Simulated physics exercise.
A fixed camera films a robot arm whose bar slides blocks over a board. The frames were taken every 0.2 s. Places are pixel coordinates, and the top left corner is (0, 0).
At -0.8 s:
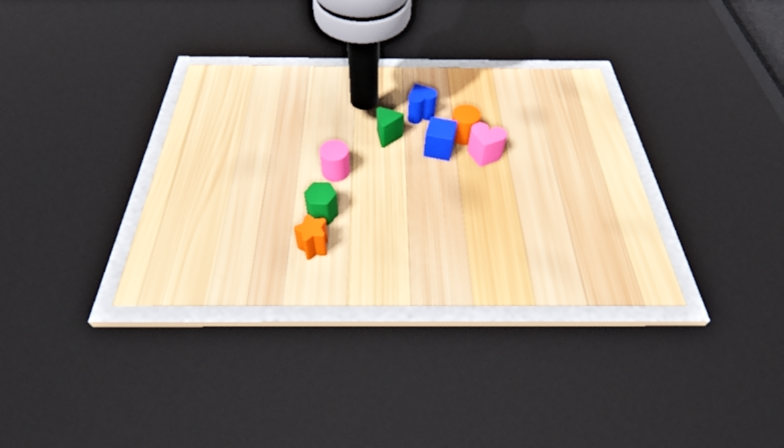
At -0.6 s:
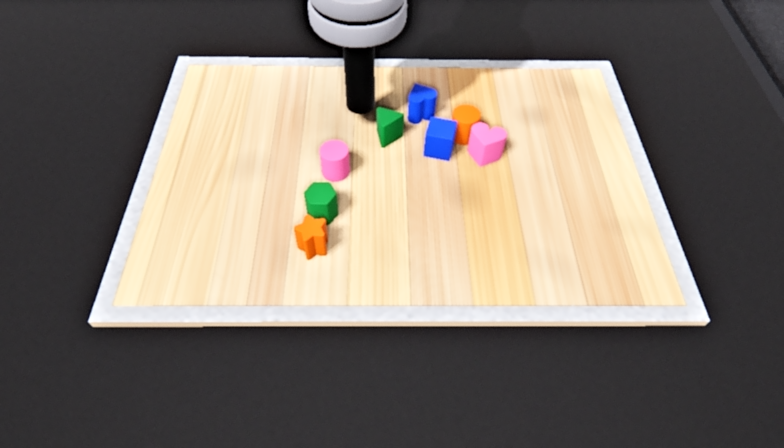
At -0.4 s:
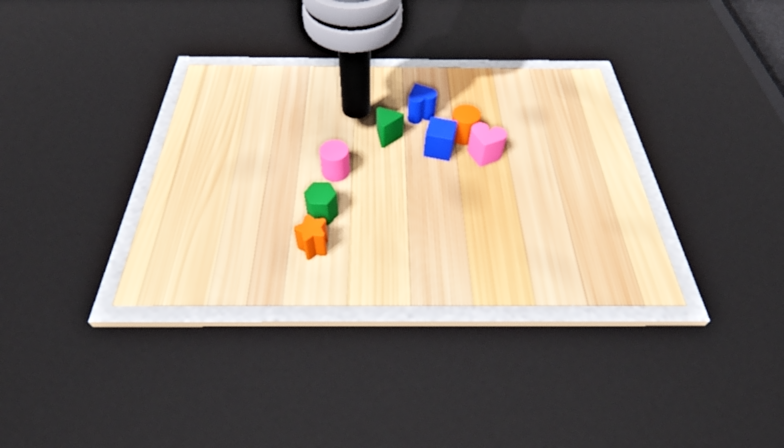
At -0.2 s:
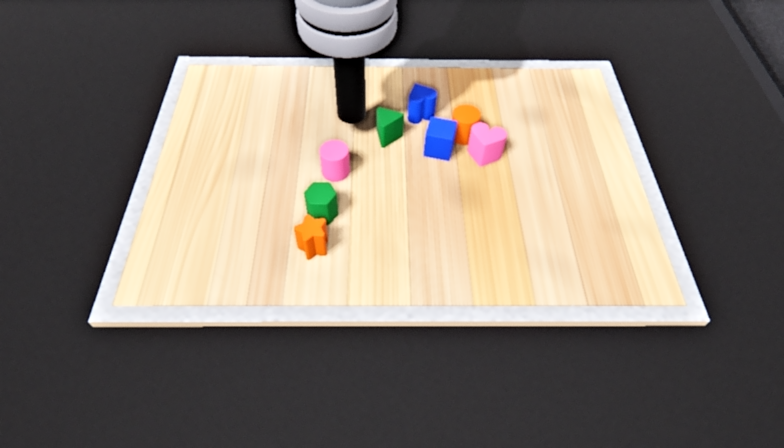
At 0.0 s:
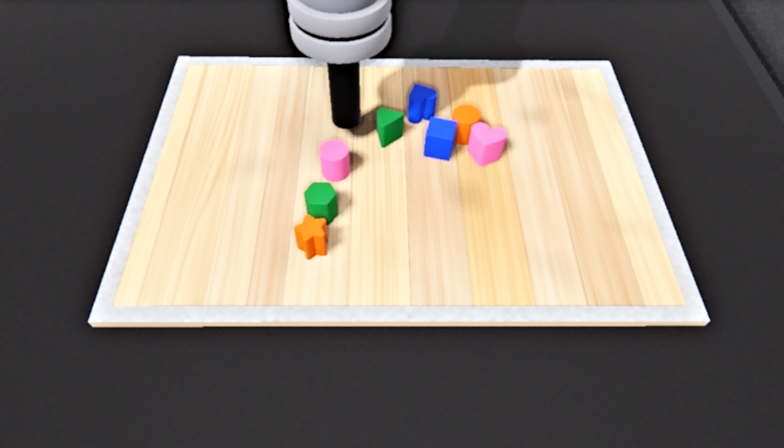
The black bar moves slightly left and toward the viewer while the coloured blocks stay still.
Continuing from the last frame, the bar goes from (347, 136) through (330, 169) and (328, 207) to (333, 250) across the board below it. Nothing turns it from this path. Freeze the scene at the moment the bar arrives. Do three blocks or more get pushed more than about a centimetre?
It seems so.
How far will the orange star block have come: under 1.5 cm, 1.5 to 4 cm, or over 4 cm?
My prediction: Between 1.5 and 4 cm.
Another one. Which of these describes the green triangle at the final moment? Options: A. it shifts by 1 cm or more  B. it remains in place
The answer is B.
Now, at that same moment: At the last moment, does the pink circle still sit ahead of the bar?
No, I don't think so.
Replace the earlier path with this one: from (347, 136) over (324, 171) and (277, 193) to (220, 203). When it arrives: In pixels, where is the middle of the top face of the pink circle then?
So, by the moment the path ends, you'll find the top centre of the pink circle at (324, 180).
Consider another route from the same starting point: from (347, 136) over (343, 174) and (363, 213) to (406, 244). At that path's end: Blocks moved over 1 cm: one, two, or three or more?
Total moved: Three or more.
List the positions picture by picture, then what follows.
Tip of the bar (364, 101), middles of tops, orange star block (311, 227), green six-sided block (320, 192), pink circle (334, 149), green triangle (388, 115), in the first frame.
Bar (361, 105), nothing pushed, in the second frame.
Bar (356, 109), nothing pushed, in the third frame.
Bar (352, 114), nothing pushed, in the fourth frame.
Bar (346, 120), orange star block (311, 227), green six-sided block (320, 192), pink circle (334, 149), green triangle (388, 115), in the fifth frame.
The first path, step by step. One third of the way, bar (328, 154); pink circle (330, 171).
Two thirds of the way, bar (327, 192); orange star block (302, 243), turned 25° clockwise; green six-sided block (325, 226), turned 100° clockwise; pink circle (346, 206).
At the end, bar (331, 234); orange star block (297, 254), turned 80° clockwise; green six-sided block (327, 257), turned 120° clockwise; pink circle (365, 231); green triangle unmoved.
